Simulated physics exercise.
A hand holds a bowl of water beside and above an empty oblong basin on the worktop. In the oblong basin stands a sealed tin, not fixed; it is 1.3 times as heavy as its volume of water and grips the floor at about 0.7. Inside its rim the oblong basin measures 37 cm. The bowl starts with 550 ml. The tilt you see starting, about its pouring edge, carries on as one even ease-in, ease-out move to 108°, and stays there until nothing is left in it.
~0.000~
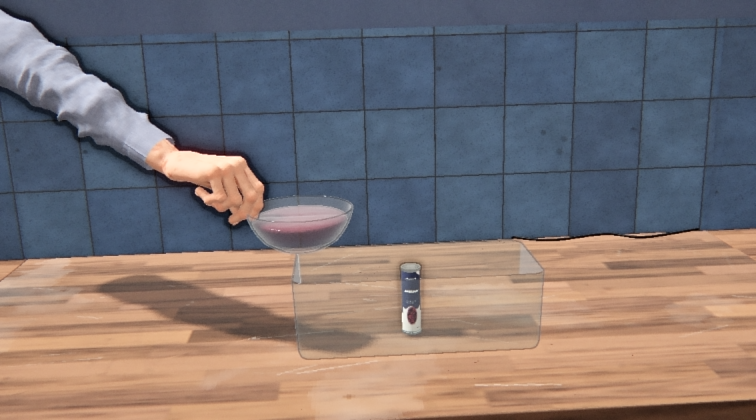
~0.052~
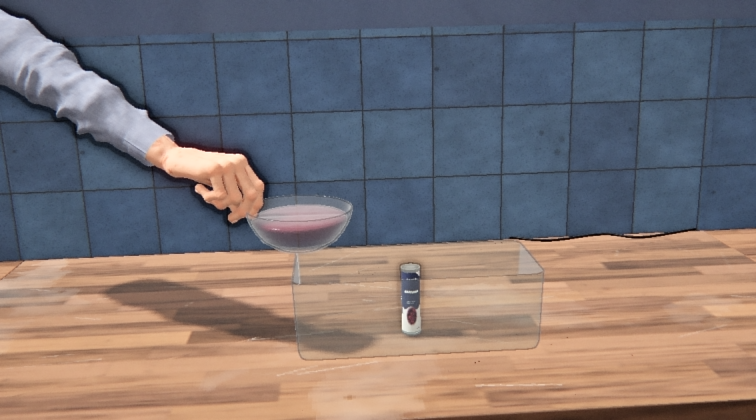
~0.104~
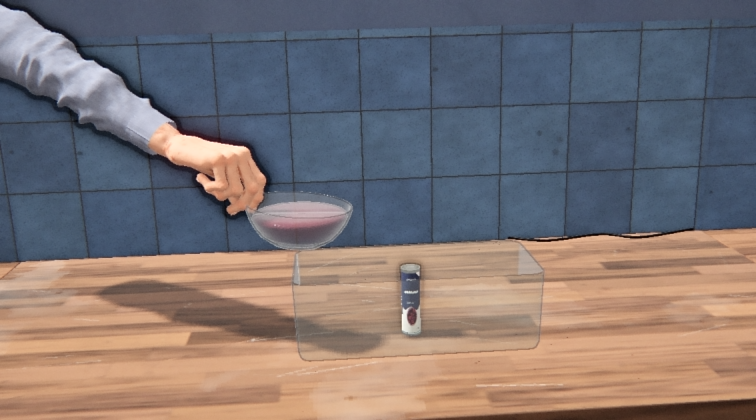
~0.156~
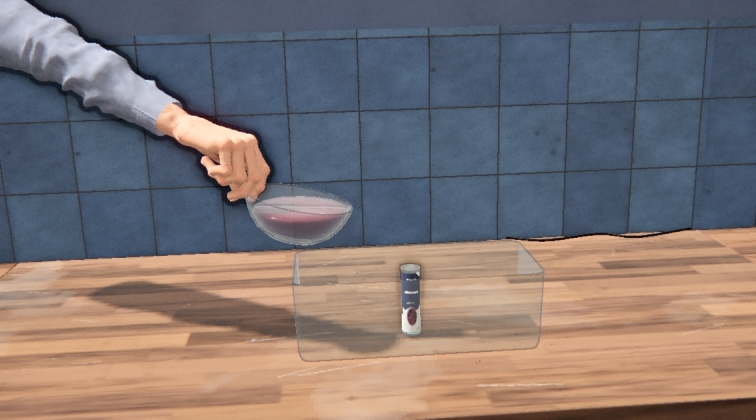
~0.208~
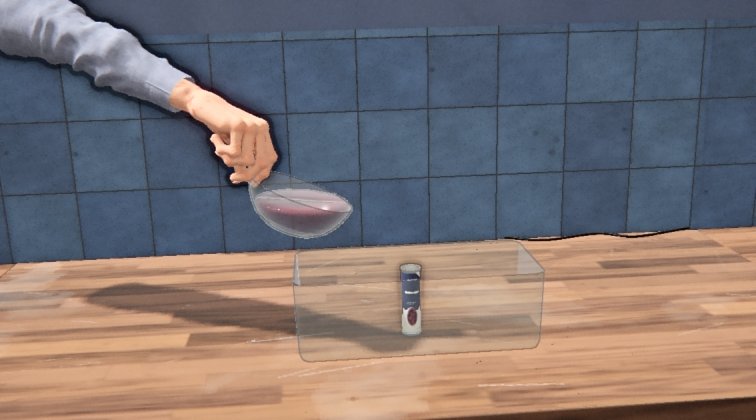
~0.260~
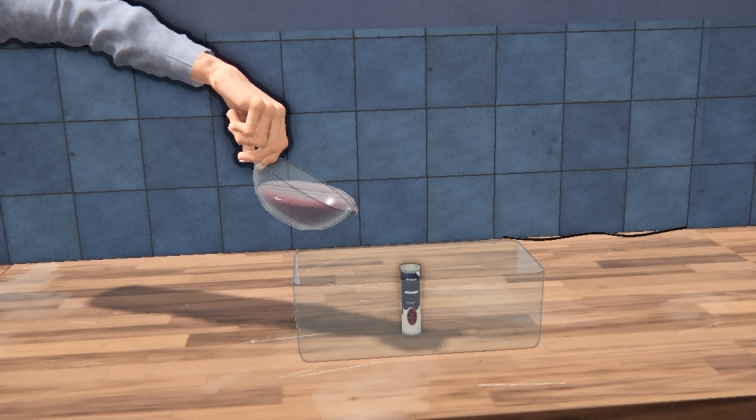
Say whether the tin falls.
It stays up.
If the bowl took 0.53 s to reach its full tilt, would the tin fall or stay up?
The tin stays up.
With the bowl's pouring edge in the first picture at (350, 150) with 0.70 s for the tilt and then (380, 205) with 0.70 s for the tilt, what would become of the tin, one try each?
First it remains upright; then it remains upright.
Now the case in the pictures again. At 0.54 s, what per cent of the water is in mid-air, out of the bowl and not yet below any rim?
Near 58 in a hundred.
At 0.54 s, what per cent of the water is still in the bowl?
Some 9 per cent.
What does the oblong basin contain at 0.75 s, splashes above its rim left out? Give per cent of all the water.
Some 98 per cent.
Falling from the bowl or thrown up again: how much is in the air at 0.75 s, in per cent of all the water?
About 1 per cent.
Then, 0.54 s in, the tilt is 95° and 9 per cent is still to pour; the tin stands where it began.
Then, 0.75 s in, the tilt is 108° and 0 per cent is still to pour; the tin stands where it began.
Then, 0.96 s in, the tilt is 108° and 0 per cent is still to pour; the tin stands where it began.
Then, 1.20 s in, the tilt is 108° and 0 per cent is still to pour; the tin stands where it began.
Finally, the tin stands where it began.
